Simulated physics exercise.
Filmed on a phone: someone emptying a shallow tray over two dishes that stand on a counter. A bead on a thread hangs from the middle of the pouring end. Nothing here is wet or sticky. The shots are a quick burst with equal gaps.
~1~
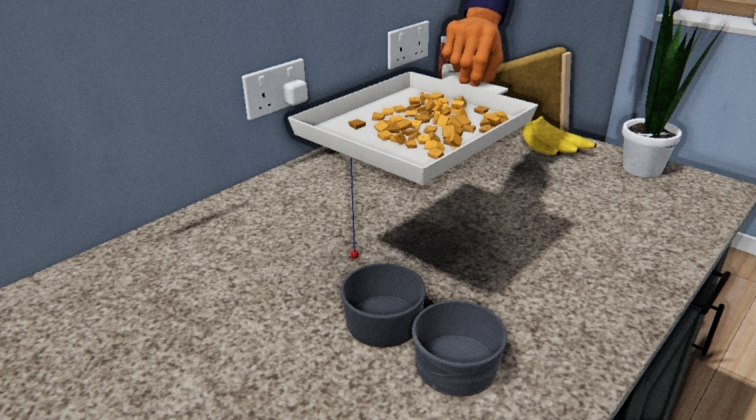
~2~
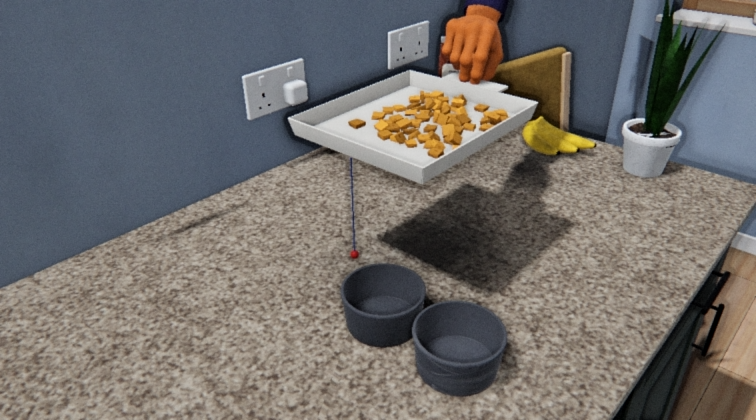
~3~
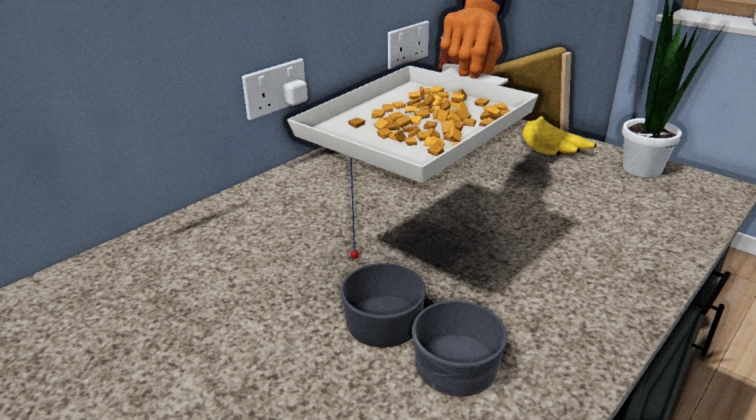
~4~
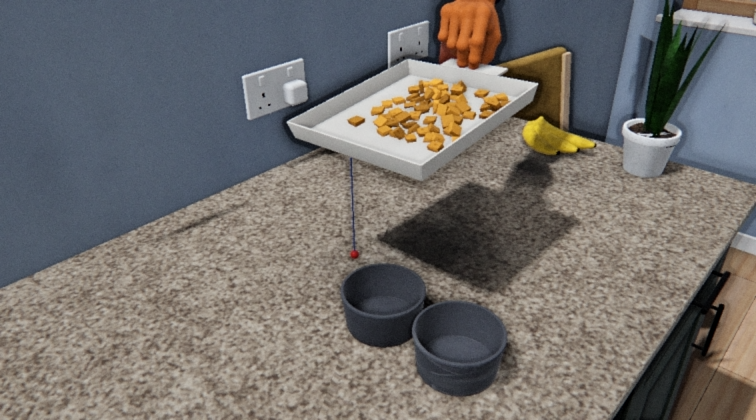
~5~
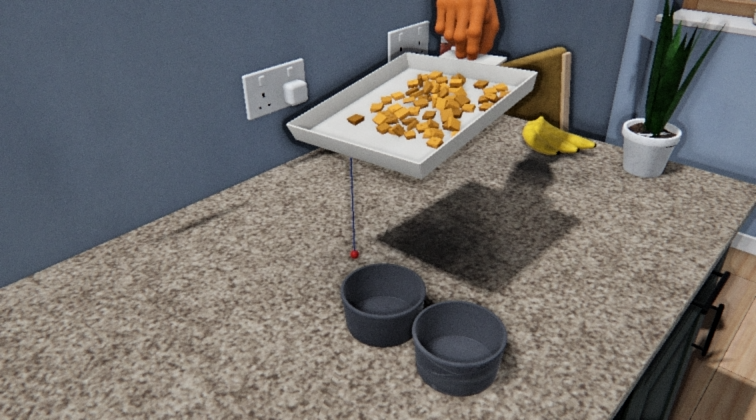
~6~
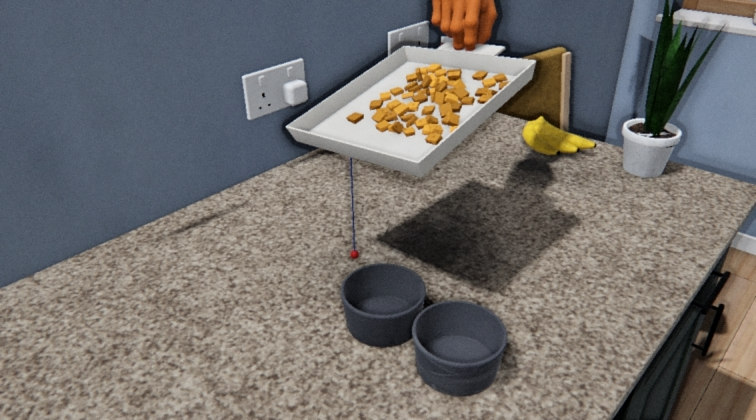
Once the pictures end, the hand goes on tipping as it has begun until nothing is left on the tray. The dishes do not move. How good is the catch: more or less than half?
In the dishes lies under half of it.
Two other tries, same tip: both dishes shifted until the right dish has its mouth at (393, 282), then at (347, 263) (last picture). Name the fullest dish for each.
One: The left-hand dish. Two: The left one.
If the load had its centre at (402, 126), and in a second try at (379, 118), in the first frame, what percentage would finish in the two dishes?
In turn 0 and 0 in a hundred.
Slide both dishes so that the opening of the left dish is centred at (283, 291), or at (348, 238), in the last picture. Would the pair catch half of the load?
First under half, then the smaller part.
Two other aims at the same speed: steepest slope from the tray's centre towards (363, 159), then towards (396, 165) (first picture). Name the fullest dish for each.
First the left dish, then the left one.
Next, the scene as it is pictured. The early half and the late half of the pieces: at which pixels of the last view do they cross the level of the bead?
At about (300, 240), then at (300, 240).
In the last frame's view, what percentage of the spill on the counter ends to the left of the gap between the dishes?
Near 100 %.
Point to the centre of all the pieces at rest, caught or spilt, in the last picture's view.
At about (288, 296).
Soon after the last picture, tray tipped steeply; all on the tray.
A little later, tray tipped right over; nearly all on the tray; a small part outside both.
Later still, tray tipped past a quarter turn; all outside both.
At rest, tray tipped past a quarter turn; none in the right dish; none in the left dish; all outside both.
